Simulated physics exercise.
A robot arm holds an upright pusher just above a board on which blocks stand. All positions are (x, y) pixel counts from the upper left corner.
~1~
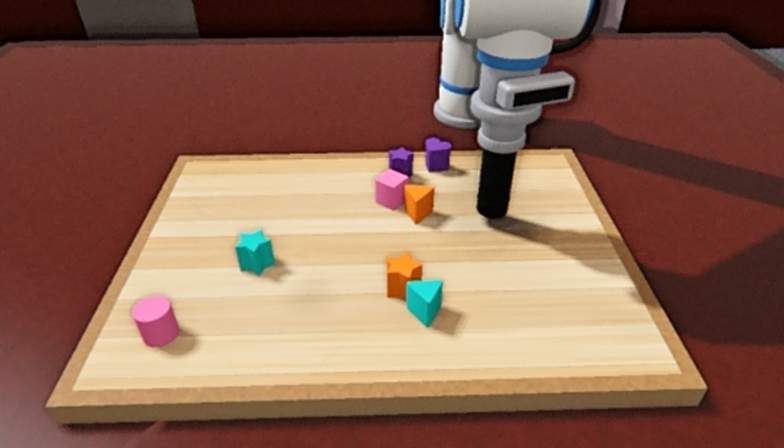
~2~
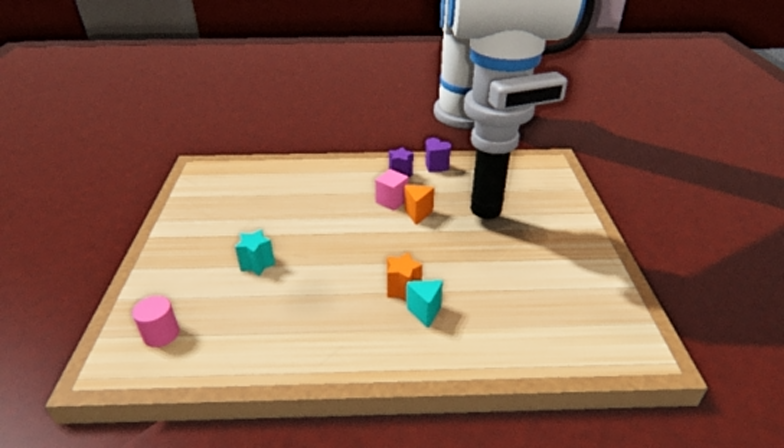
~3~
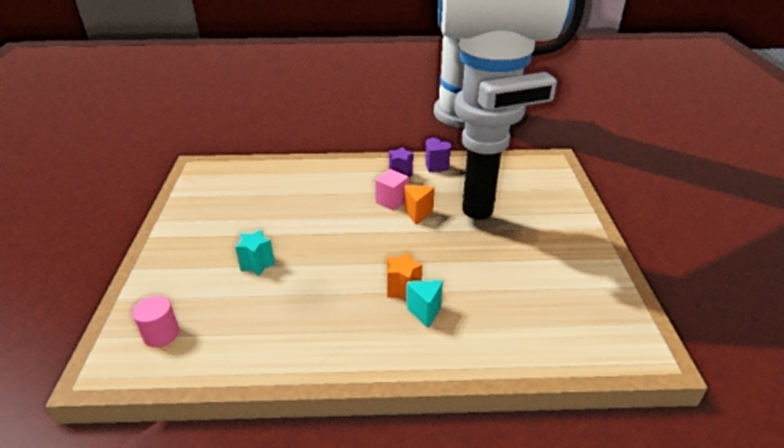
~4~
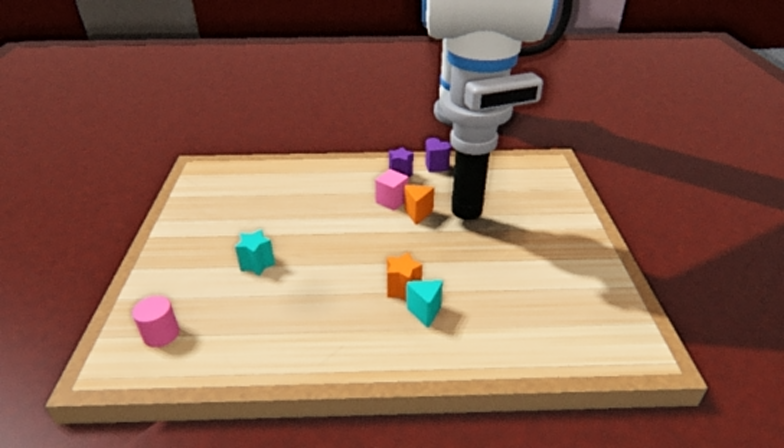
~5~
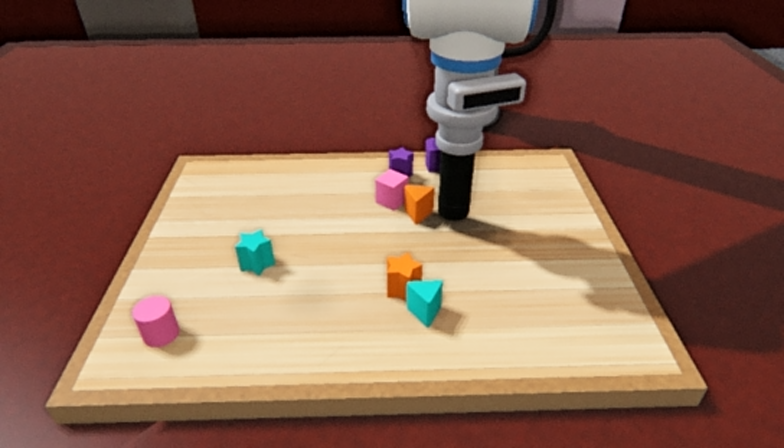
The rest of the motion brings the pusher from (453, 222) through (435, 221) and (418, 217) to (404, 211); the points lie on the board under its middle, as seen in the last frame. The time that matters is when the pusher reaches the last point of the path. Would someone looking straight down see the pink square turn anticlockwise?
No - that is not the case.
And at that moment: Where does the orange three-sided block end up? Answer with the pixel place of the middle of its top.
The centre of its top face lies at (380, 184).
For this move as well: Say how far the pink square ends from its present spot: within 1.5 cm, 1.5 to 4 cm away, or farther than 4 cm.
The displacement of the pink square is 1.5-4 cm.
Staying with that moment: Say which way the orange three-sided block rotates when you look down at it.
Answer: Against the clock.
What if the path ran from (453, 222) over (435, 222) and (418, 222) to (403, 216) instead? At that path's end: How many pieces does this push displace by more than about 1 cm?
The count will be 2.
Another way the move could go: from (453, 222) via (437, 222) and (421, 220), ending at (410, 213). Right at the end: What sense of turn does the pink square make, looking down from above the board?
Seen from above, clockwise.
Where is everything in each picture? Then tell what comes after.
The first picture shows pusher tip at (492, 210); block tops, pink square at (392, 178); purple star-shaped block at (401, 153); orange three-sided block at (419, 191).
The second picture shows pusher at (486, 211); blocks unchanged.
The third picture shows pusher at (478, 211); blocks unchanged.
The fourth picture shows pusher at (467, 212); blocks unchanged.
The fifth picture shows pusher at (453, 212); pink square at (392, 178); purple star-shaped block at (401, 153); orange three-sided block at (419, 191).
What follows on the original path. Halfway along, pusher at (427, 210); pink square at (387, 177), turned 20° clockwise; orange three-sided block at (404, 189).
At the end, pusher at (404, 202); pink square at (379, 172), turned 40° clockwise; purple star-shaped block in place; orange three-sided block at (380, 184), turned 20° anticlockwise.
